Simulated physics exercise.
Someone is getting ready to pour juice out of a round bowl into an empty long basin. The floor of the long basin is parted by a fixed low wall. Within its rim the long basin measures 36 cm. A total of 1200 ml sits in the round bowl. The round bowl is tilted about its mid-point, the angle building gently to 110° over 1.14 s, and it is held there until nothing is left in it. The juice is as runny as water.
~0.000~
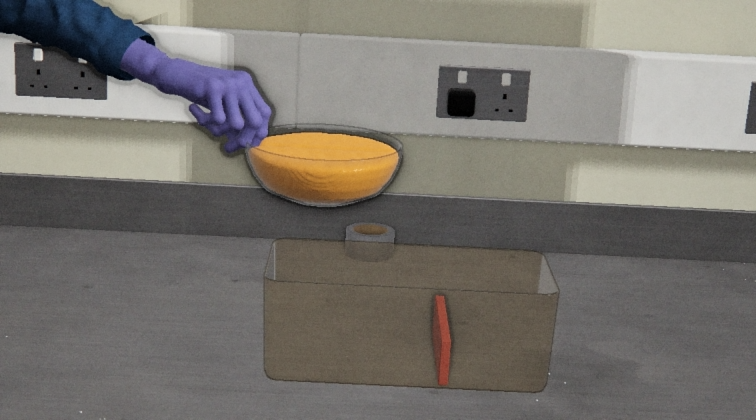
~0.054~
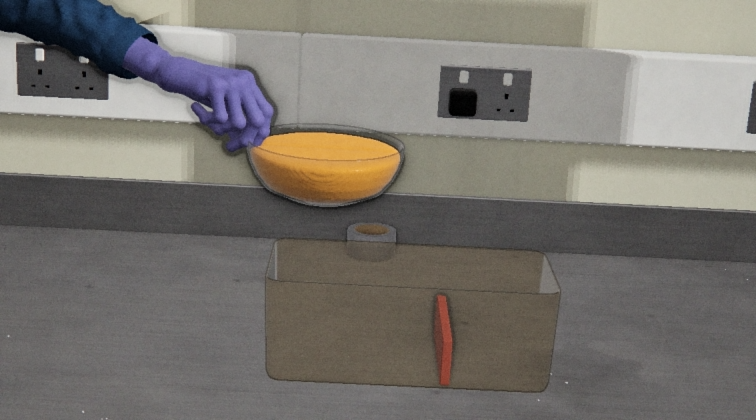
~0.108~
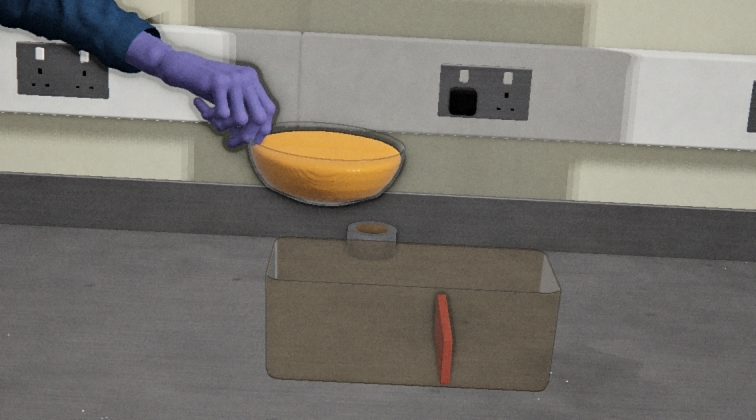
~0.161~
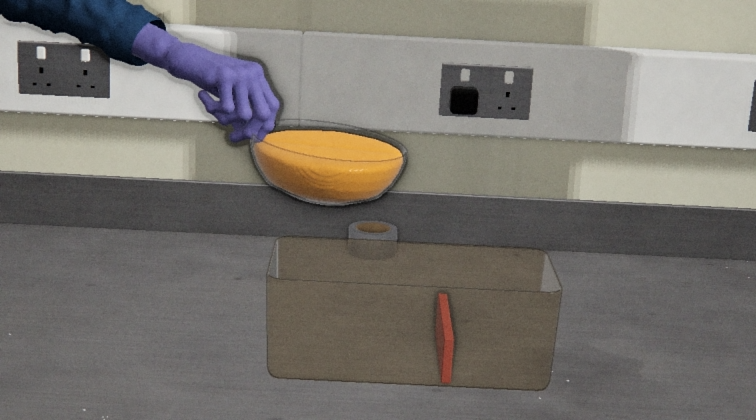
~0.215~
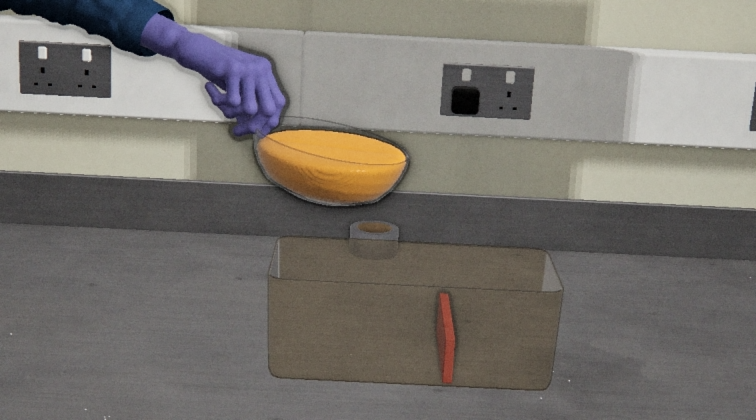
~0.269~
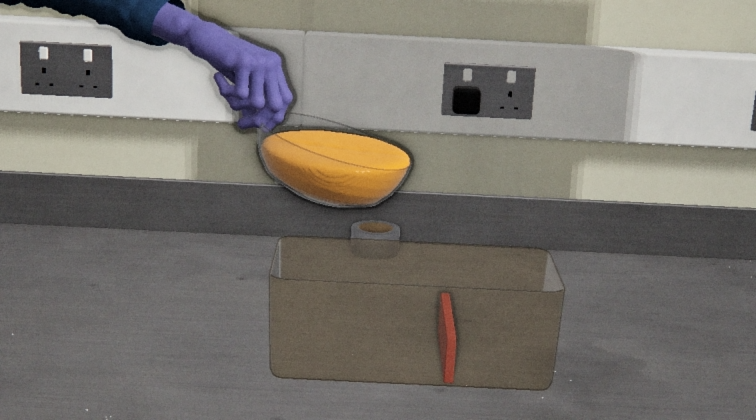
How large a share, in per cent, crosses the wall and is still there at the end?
A share of about 45 per cent.
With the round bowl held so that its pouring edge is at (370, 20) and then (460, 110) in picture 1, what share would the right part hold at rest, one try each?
35 and 75 %.
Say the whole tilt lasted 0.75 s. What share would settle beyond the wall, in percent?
Result under that change: Approx. 30 %.
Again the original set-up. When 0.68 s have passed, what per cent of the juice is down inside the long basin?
I'd put it near 44 percent.
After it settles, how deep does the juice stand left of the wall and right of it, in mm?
I'd expect close to 18 mm on the left and close to 28 mm on the right.
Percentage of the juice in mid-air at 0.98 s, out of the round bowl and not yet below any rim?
I'd say some 1 per cent is in the air.
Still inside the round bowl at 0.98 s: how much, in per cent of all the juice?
0 %.
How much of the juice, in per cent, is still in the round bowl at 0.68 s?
About 24 per cent.
After 0.68 s the tilt is 71° and 24 per cent is still to pour, 13 is left of the wall and 30 right of it.
After 0.98 s the tilt is 105° and 0 per cent is still to pour, 52 is left of the wall and 45 right of it.
After 1.30 s the tilt is 110° and 0 per cent is still to pour, 52 is left of the wall and 45 right of it.
After 1.64 s the tilt is 110° and 0 per cent is still to pour, 52 is left of the wall and 45 right of it.
In the end 52 per cent lies left of the wall, 45 right of it and 3 outside.
